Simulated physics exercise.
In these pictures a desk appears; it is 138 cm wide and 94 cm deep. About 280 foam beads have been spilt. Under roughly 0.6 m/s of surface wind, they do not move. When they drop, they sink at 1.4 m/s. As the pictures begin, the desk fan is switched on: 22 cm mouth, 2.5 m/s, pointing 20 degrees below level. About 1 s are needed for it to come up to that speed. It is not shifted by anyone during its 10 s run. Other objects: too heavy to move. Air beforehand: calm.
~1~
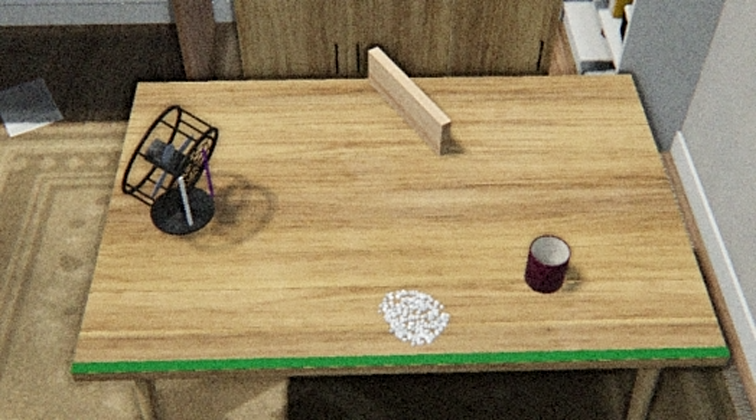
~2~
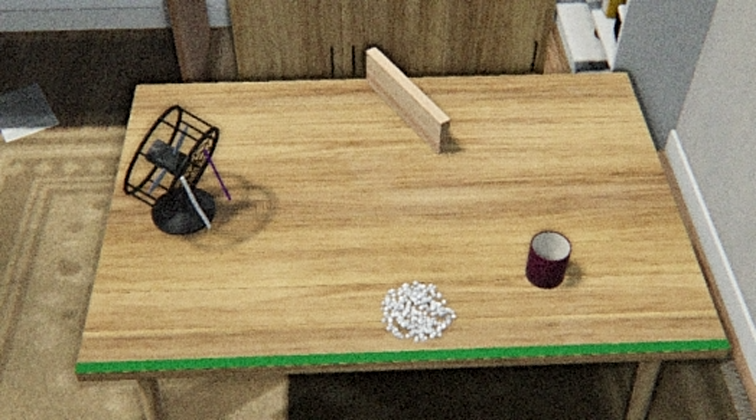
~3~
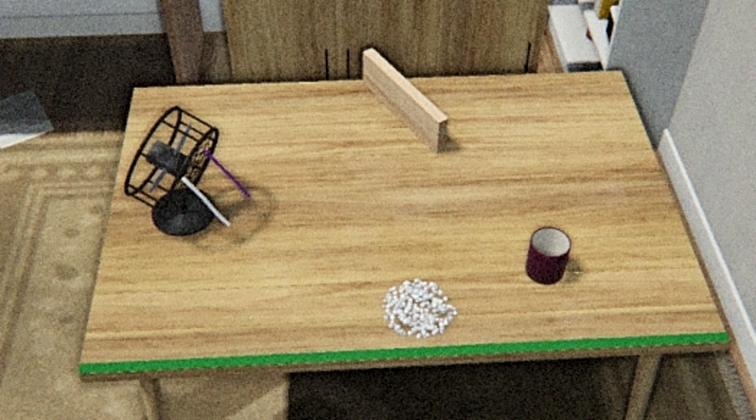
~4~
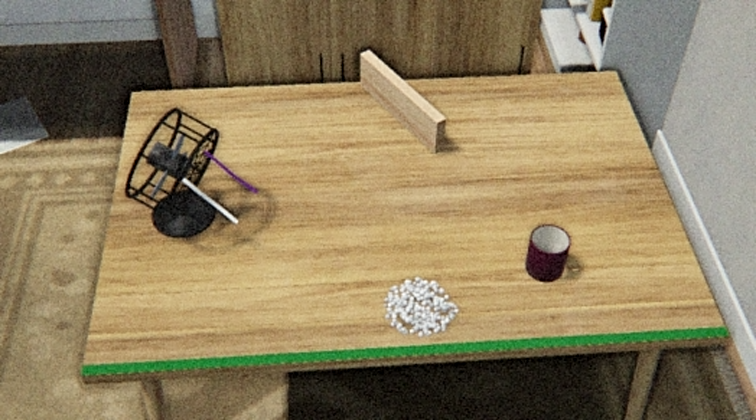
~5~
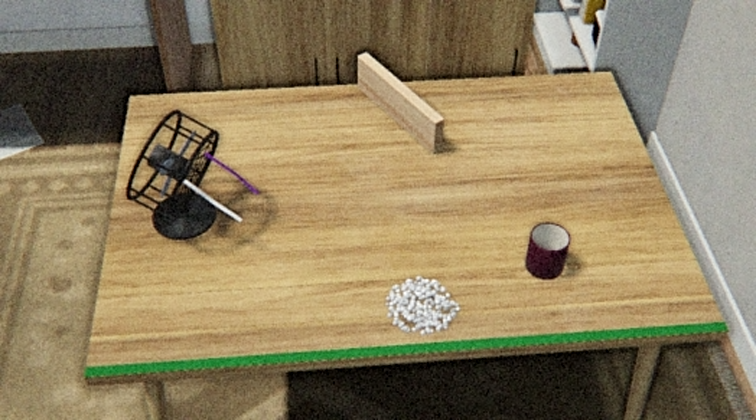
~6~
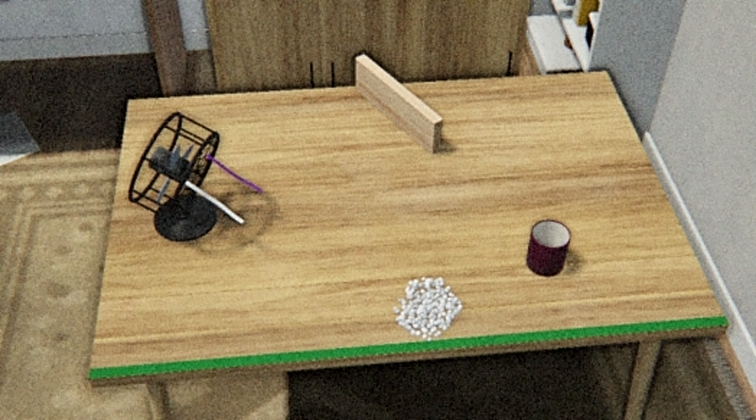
A black desk fan stands at the left of a pale wooden desk with a green front edge, seen from above in a room with a patterned rug. A wooden board lies toward the back, a dark purple mug sits at right, and white beads lie near the front. Ribbons on the fan lift and stream rightward, the view drifts slightly, and lastly some beads shift right.
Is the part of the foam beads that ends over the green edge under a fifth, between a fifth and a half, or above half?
Most likely more of them than not finish over that edge.
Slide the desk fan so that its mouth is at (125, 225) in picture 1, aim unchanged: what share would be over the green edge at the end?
Then around 50 percent.
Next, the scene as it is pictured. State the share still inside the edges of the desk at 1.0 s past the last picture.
Roughly 0 per cent.
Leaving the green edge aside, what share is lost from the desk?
Roughly 0 per cent.
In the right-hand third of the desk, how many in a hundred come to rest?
Share at the end: Close to 0 %.
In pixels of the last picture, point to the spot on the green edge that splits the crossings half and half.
Around (485, 346).
Then, 1.0 s after the last picture, 100 % are over the green edge; 100 % have settled or left.
Then, 2.2 s after the last picture, 100 % are over the green edge; 100 % have settled or left.
Then, 4.6 s after the last picture, 100 % are over the green edge; 100 % have settled or left.
Then, 9.1 s after the last picture, at the end, 100 % are over the green edge.
